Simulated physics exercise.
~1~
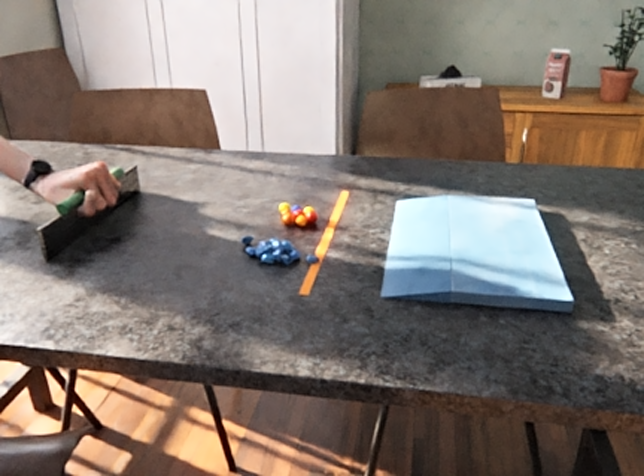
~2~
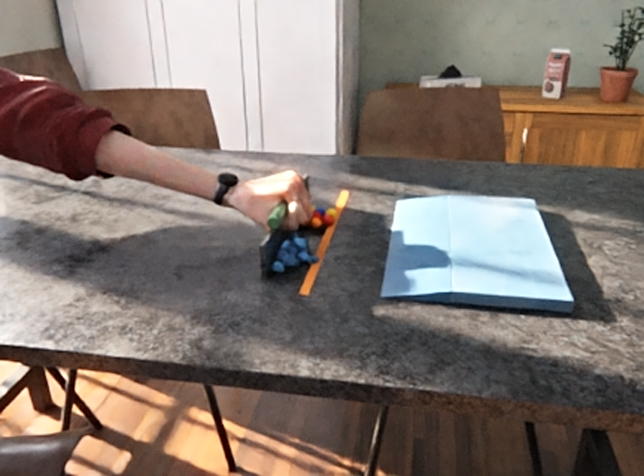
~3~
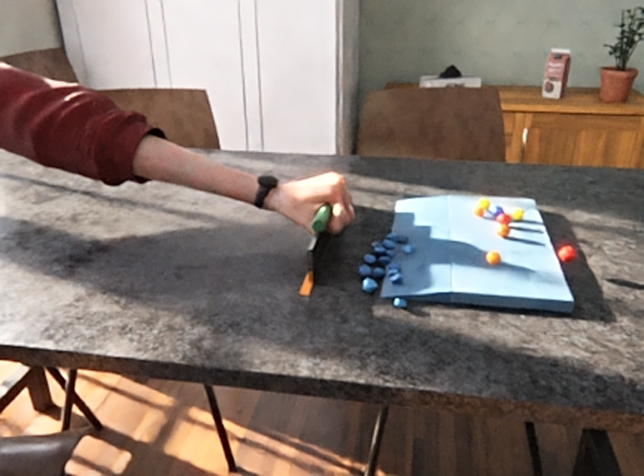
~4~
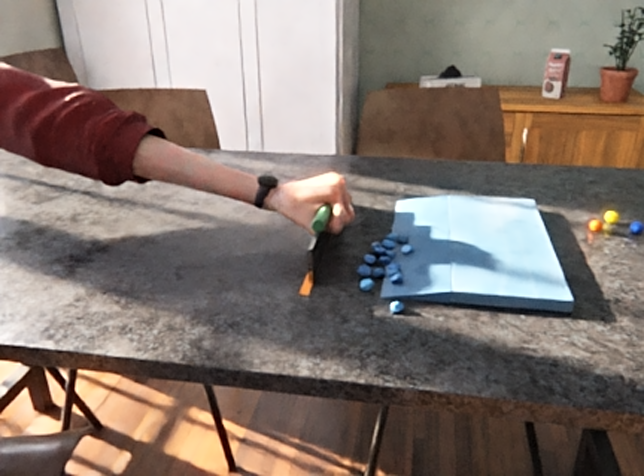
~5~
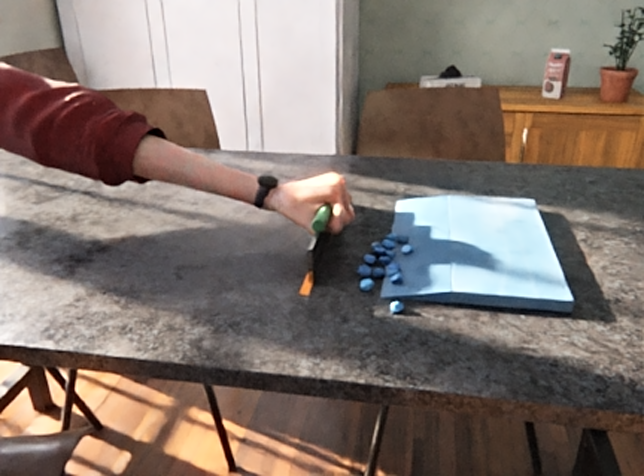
At first, a hand holds a green-handled scraper at the left of a dark tabletop, with a cluster of small blue pieces and a cluster of colourful balls lying before a strip of orange tape and a low, light blue ramp. The hand pushes the scraper right, reaching both clusters and shoving them towards the tape. It stops at the tape, while the balls roll on over the ramp and the blue pieces spread around its left edge. The balls then cross the table beyond the ramp and leave view at the right. The blue pieces settle, some on the ramp's lower edge and most short of it.
